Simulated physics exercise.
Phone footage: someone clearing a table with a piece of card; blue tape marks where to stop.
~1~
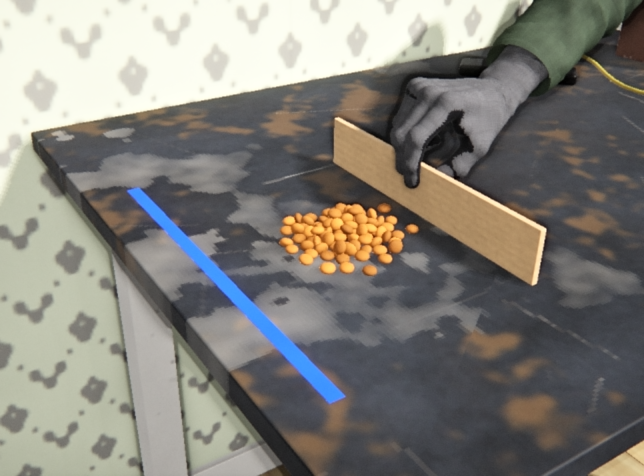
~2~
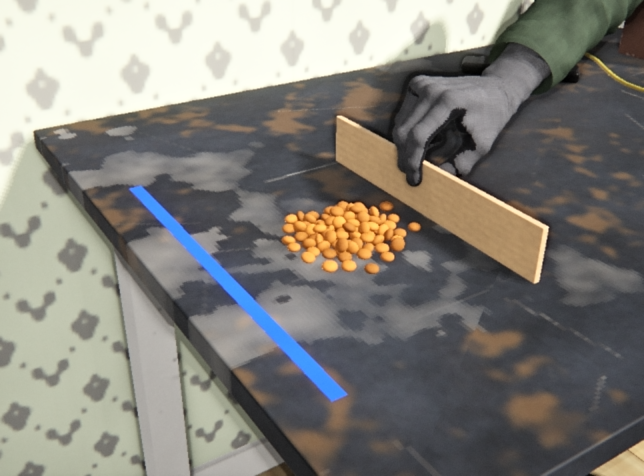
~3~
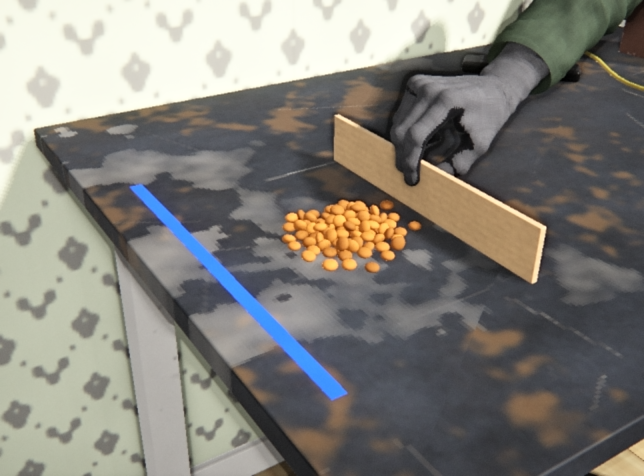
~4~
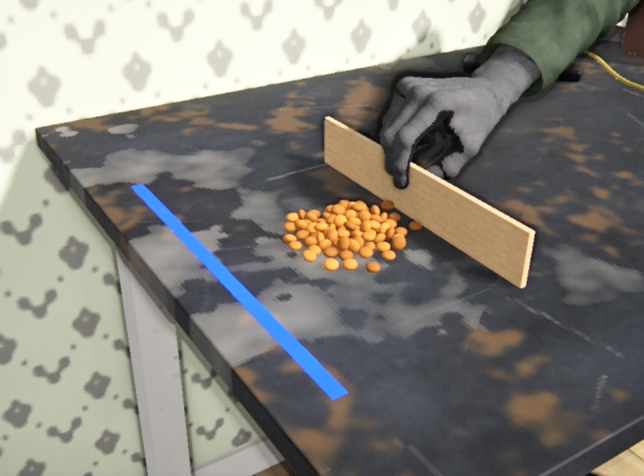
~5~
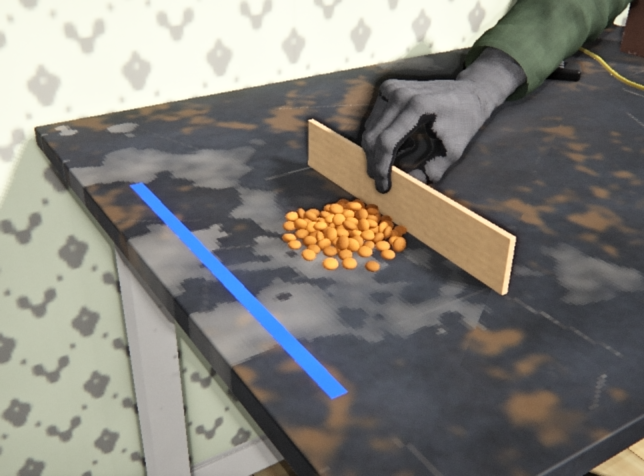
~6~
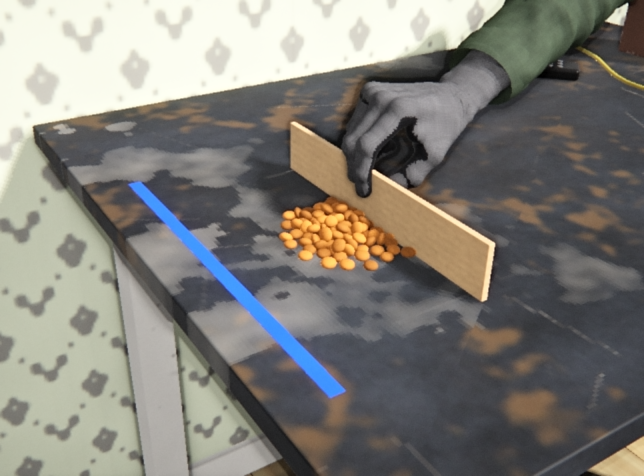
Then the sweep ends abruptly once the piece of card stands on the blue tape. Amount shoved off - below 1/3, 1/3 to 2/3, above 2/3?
1/3 to 2/3.
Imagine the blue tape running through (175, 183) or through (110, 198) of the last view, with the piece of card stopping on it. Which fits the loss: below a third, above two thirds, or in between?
Under a third, then above two thirds.
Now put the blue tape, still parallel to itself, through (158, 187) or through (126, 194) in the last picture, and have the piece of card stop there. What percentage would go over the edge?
Near 20 % and 70 %.
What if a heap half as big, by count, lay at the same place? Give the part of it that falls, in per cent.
I'd expect around 20 per cent.
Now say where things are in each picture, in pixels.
The first frame shows piece of card (521, 246), at rest; blue tape (140, 197), about two fingers from the edge; edge at (164, 295); the heap (339, 229), bits of cat kibble.
The second frame shows piece of card (524, 244), at rest.
The third frame shows piece of card (521, 244); the heap (341, 225).
The fourth frame shows piece of card (510, 248).
The fifth frame shows piece of card (491, 254); the heap (352, 232), just a few pushed along.
The sixth frame shows piece of card (471, 260); blue tape (142, 191); edge at (165, 288); the heap (332, 235), roughly half pushed along.
Just after the last frame, piece of card still moving, near (294, 196); heap all on the table, its front near (208, 257).
A moment on, piece of card stopped at the blue tape; heap roughly a quarter over the edge.
Further on, piece of card stopped at the blue tape; heap roughly half over the edge.
When it is over, piece of card stopped at the blue tape; heap roughly half over the edge.
